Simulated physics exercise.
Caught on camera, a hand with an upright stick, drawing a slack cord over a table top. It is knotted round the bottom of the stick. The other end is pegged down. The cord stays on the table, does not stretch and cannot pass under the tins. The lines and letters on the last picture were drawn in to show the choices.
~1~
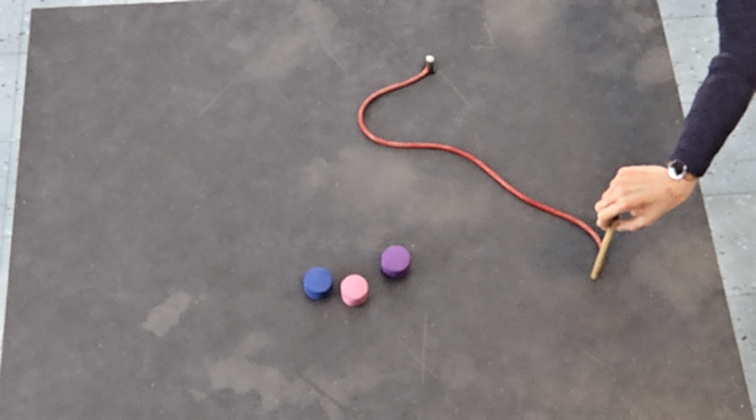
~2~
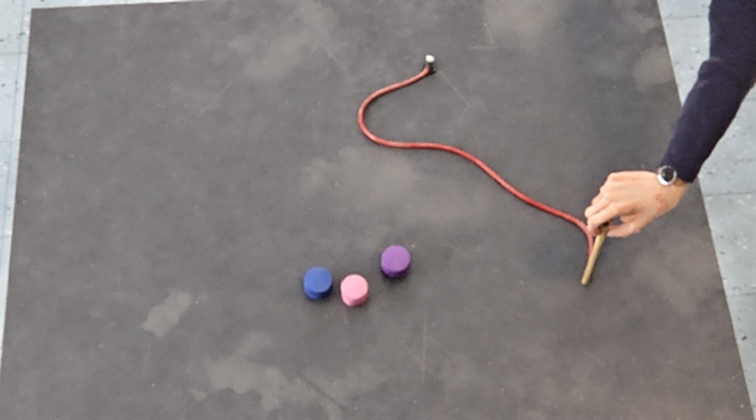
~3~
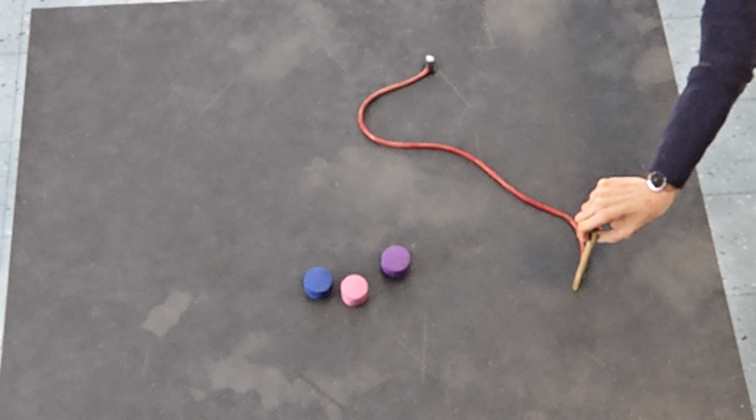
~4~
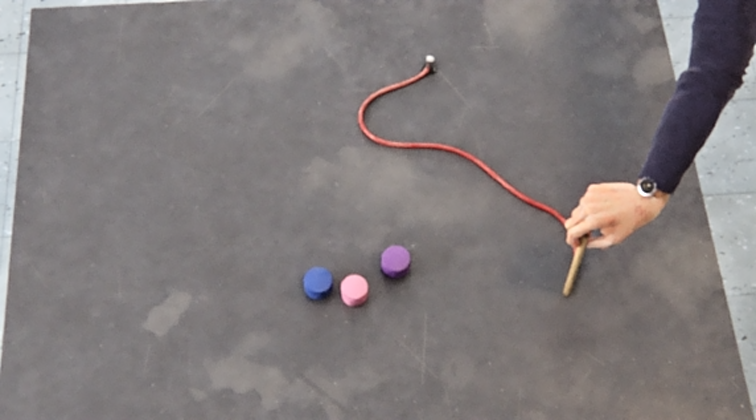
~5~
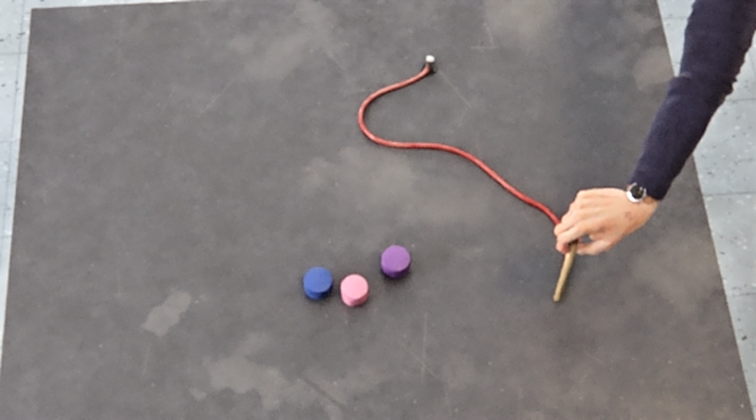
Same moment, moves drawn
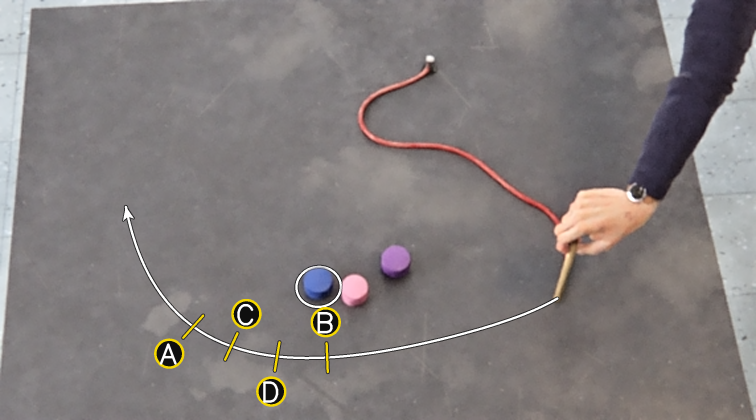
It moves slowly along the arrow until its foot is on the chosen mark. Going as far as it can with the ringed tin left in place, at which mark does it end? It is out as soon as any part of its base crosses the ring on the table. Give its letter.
It can go as far as A.
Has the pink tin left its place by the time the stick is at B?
By then, no.
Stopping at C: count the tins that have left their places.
By then, none.
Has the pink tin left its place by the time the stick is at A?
Yes.
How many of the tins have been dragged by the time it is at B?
By then, none.
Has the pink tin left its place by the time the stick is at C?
By then, no.
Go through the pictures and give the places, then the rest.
In the first frame, peg (430, 64); pink tin (355, 291); purple tin (396, 262).
In the second frame, purple tin (396, 262); blue tin (318, 283).
In the third frame, peg (430, 64); pink tin (355, 291).
In the fourth frame, purple tin (396, 262); blue tin (318, 283).
In the fifth frame, peg (430, 64); pink tin (355, 291); purple tin (396, 262).
On the marked copy, A at (193, 327); B at (327, 357); C at (231, 346); D at (277, 356); the ring at (319, 287); the route from (558, 298) via (296, 358) to (126, 207).
With A. Early on, foot of the stick (435, 341); blue tin (318, 283).
Further on, foot of the stick (301, 358); blue tin (318, 283).
At the end, foot of the stick (193, 327); pink tin (343, 273); purple tin (369, 252); blue tin (318, 283); the blue tin is still in its ring.
As for the rest, B is safe but short; C is safe but short; D is safe but short.
